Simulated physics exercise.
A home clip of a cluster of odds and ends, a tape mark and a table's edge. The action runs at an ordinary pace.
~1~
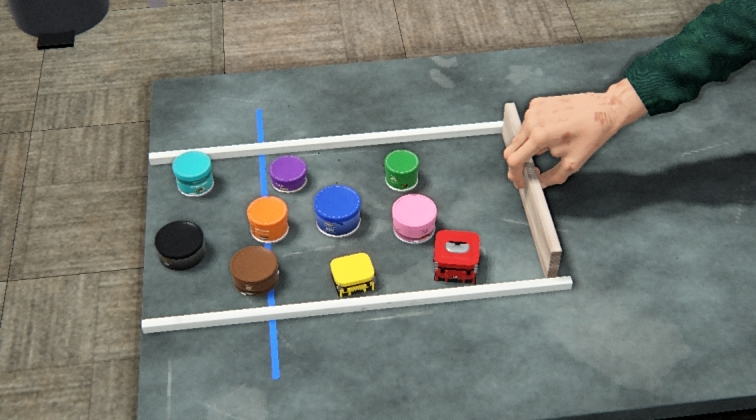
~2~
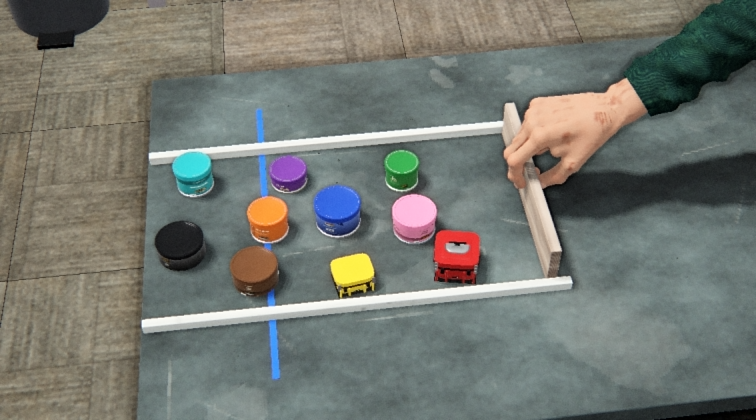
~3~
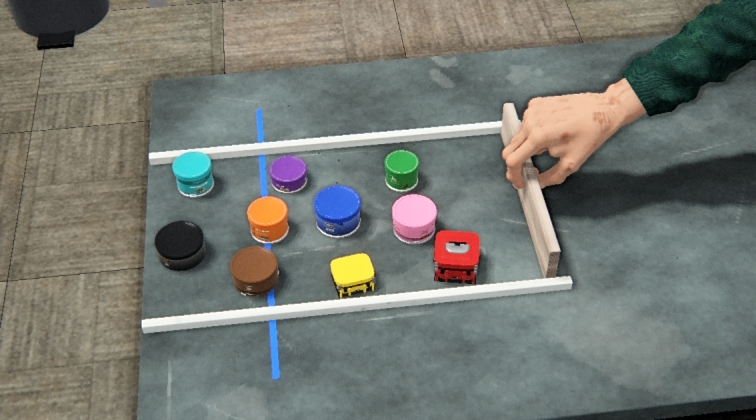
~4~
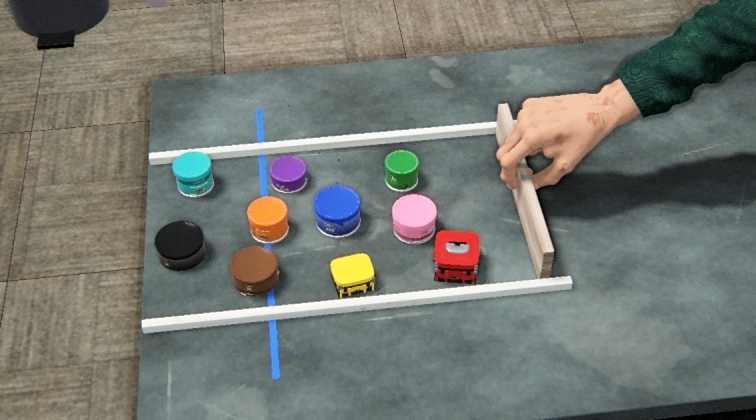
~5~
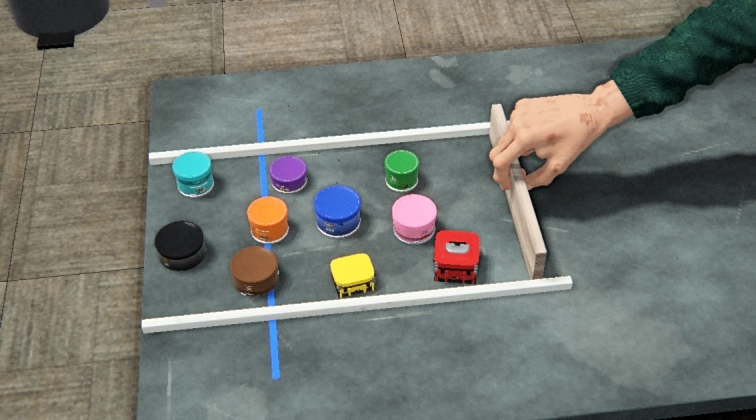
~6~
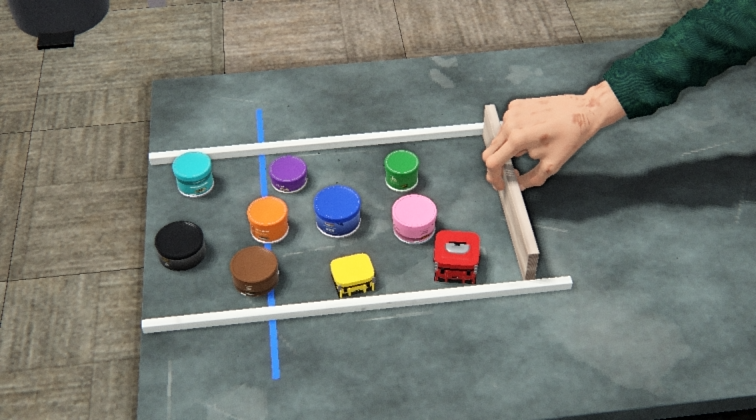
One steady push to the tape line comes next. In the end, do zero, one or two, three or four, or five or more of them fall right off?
Honestly, the push sends none of them over the end.
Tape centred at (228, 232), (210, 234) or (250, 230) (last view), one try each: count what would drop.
First 2, then 2, then 0.
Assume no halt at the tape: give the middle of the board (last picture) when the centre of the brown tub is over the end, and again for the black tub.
Brown tub: (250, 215); black tub: (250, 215).
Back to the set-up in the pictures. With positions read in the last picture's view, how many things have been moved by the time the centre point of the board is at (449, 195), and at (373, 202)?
Tally: 1; 5.
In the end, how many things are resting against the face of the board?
3 touch it.
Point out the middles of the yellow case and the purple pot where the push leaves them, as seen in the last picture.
First at (208, 289); second at (227, 165).
Soon after, none off yet; black tub at rest near (181, 246); turquoise pot at rest near (194, 174); brown tub at rest near (255, 271).
At rest, the number that fall off is zero.
